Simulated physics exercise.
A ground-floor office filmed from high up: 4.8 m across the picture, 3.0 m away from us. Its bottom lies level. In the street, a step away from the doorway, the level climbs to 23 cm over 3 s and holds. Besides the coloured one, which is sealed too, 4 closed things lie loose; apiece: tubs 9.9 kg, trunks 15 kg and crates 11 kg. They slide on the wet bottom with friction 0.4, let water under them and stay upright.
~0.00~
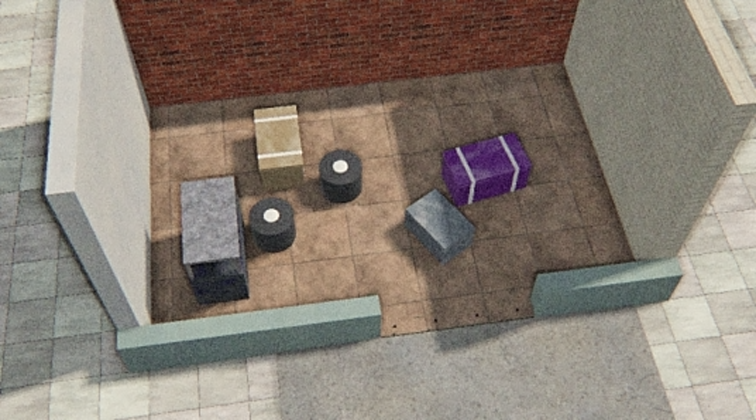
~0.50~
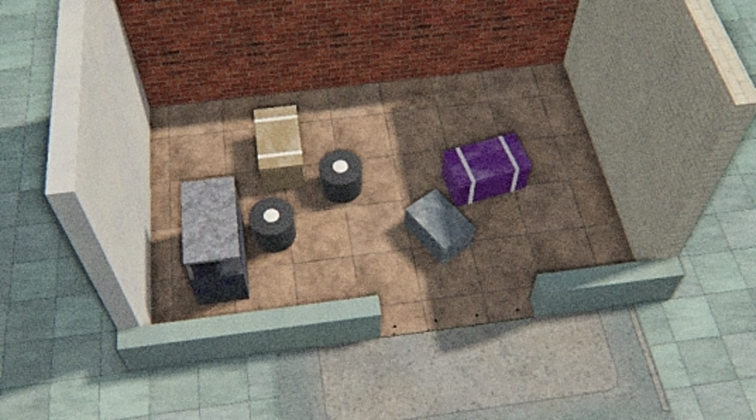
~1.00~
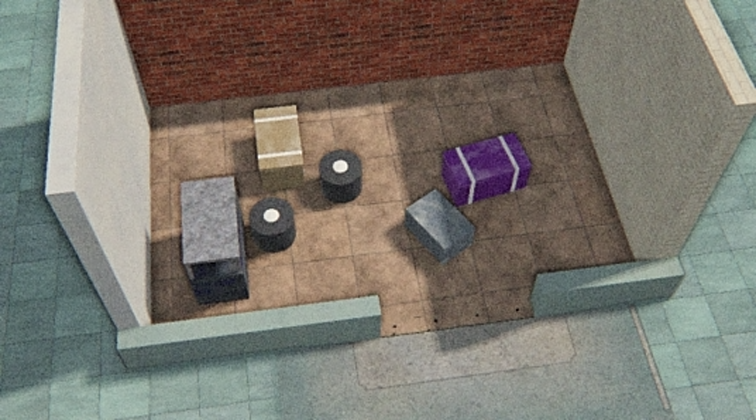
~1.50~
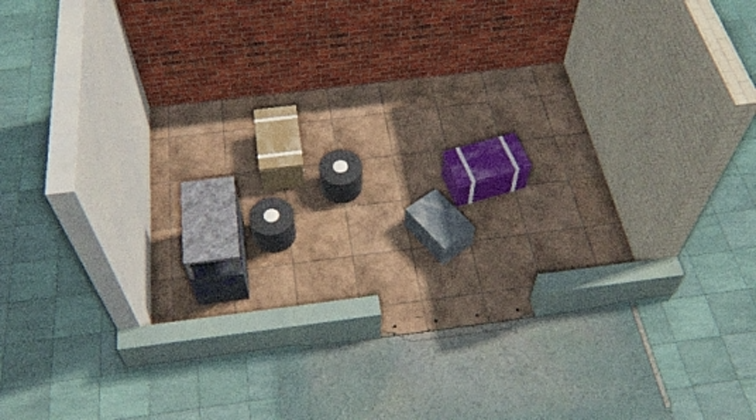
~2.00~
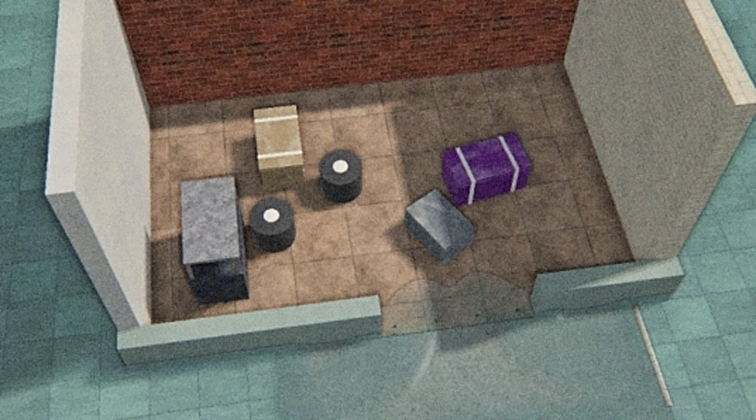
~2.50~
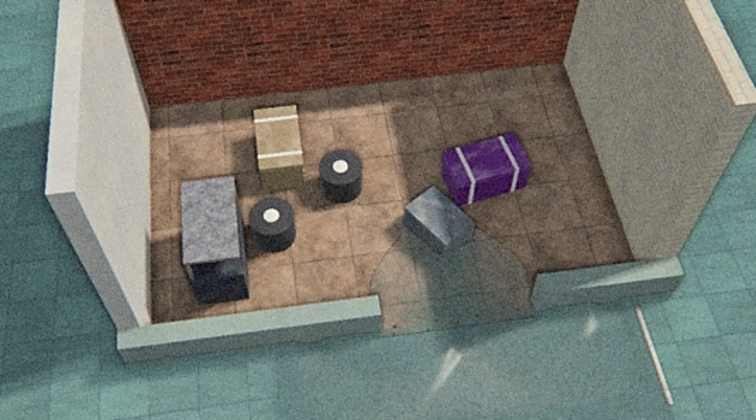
In the video, an open-topped room holding a purple trunk, crates and dark round containers is seen from above as water spreads over the paving outside, then enters through the front doorway onto the floor; the objects stay still.
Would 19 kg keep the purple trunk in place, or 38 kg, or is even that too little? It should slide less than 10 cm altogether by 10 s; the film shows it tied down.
For it, neither load is enough.
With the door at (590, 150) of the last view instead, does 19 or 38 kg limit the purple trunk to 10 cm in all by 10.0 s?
In that case neither weight holds it.
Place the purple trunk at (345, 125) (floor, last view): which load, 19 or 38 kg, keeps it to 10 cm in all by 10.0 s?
Neither is enough.
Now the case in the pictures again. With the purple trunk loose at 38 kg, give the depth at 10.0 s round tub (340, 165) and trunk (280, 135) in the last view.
Roughly 15 and 15 cm.
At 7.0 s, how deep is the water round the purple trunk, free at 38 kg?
About 16 cm.
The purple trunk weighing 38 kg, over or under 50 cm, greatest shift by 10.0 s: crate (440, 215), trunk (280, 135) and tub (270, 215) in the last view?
In turn: More, past it, short of it.
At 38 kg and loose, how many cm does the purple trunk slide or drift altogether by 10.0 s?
About 300 cm.
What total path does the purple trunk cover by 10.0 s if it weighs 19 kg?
Some 350 cm in all.
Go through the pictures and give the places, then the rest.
The purple trunk at (487, 159) rests on the ground; water covers 0.0 m2; 0 of 5 have shifted, in the first picture.
The purple trunk at (487, 159), on the bottom; 0.0 m2 under water; 0 of 5 have shifted, in the second picture.
The purple trunk at (487, 159) rests on the ground; water covers 0.0 m2; 0 of 5 have shifted, in the third picture.
The purple trunk at (487, 159) rests on the ground; water covers 0.0 m2; 0 of 5 have shifted, in the fourth picture.
The purple trunk at (487, 159) rests on the ground; 0.4 m2 under water; 0 of 5 have shifted, in the fifth picture.
The purple trunk at (487, 159) rests on the ground; water covers 1.0 m2; 0 of 5 have shifted, in the sixth picture.
After 3.5 s the purple trunk would be 16 cm from its start with 19 kg and 3 cm from its start with 38 kg; 6 cm of water round it then.
After 4.5 s the purple trunk would be 120 cm from its start with 19 kg and 56 cm from its start with 38 kg; 6 cm of water round it then.
After 7.0 s the purple trunk would be 105 cm from its start with 19 kg and 109 cm from its start with 38 kg; 16 cm of water round it then.
After 10.0 s the purple trunk would be 110 cm from its start with 19 kg and 109 cm from its start with 38 kg; 10 cm of water round it then.
